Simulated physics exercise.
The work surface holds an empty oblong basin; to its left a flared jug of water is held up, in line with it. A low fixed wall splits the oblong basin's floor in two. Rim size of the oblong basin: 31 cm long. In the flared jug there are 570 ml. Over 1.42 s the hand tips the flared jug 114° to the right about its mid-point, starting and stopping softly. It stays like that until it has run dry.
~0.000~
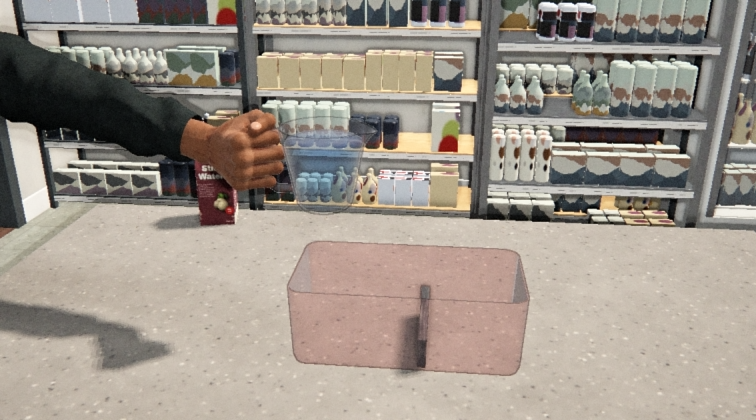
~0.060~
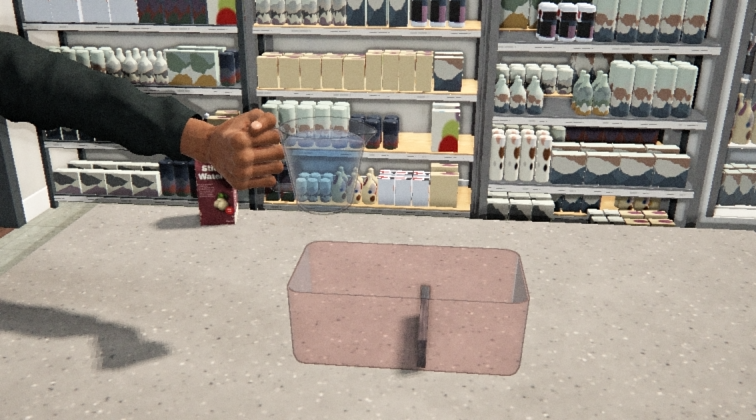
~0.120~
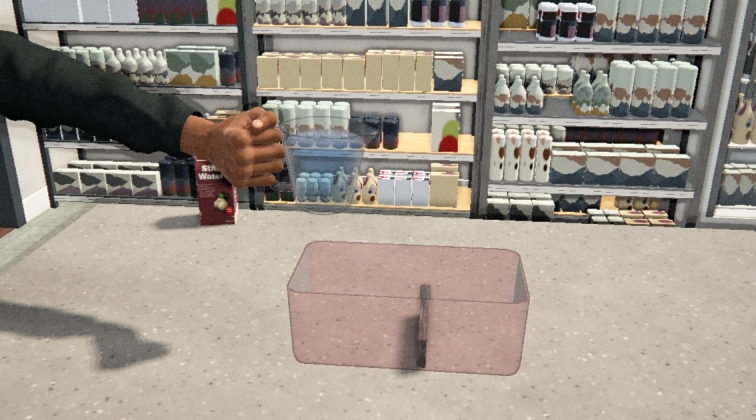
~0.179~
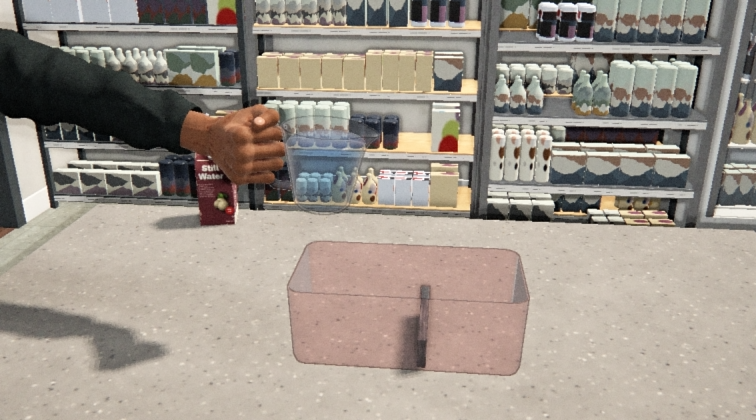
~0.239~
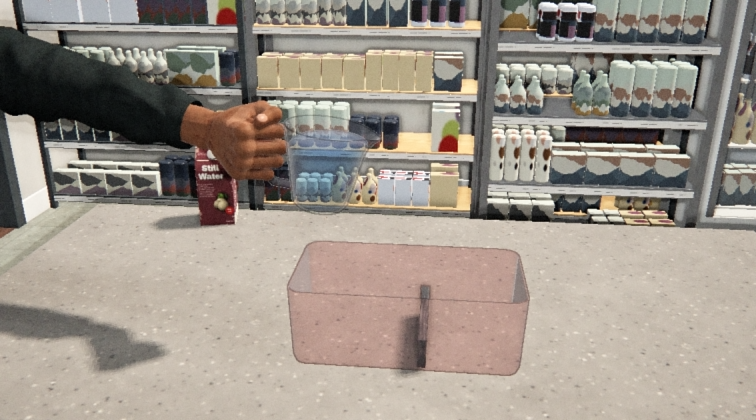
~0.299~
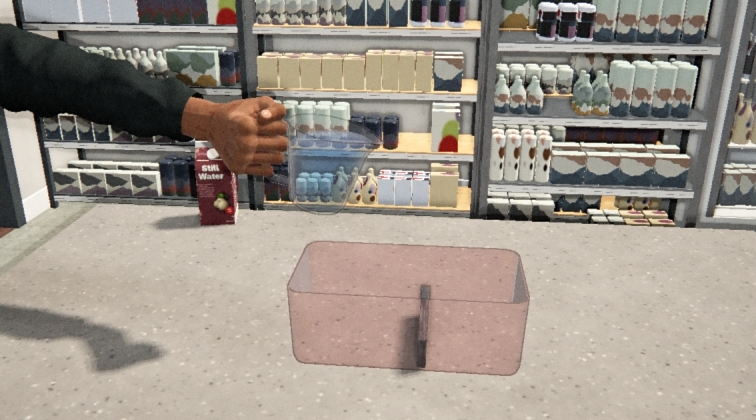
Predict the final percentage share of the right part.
Right part: About 50 %.
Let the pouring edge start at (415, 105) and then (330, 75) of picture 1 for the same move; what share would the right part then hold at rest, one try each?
First 90, then 5 per cent.
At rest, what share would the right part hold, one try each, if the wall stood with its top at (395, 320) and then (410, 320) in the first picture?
Respectively close to 85 and 70 %.
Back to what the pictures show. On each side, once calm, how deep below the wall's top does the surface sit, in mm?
Measured: Left around 34 mm, right around 30 mm.
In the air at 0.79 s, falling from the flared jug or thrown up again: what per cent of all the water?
Close to 22 in a hundred.
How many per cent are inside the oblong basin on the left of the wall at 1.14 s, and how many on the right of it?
About 30 % left, 50 % right.
After 0.79 s the tilt is 66° and 67 per cent is still to pour, 1 is left of the wall and 11 right of it.
After 1.14 s the tilt is 104° and 8 per cent is still to pour, 31 is left of the wall and 49 right of it.
After 1.51 s the tilt is 114° and 0 per cent is still to pour, 49 is left of the wall and 50 right of it.
After 1.92 s the tilt is 114° and 0 per cent is still to pour, 49 is left of the wall and 50 right of it.
In the end 49 per cent lies left of the wall, 50 right of it and 1 outside.
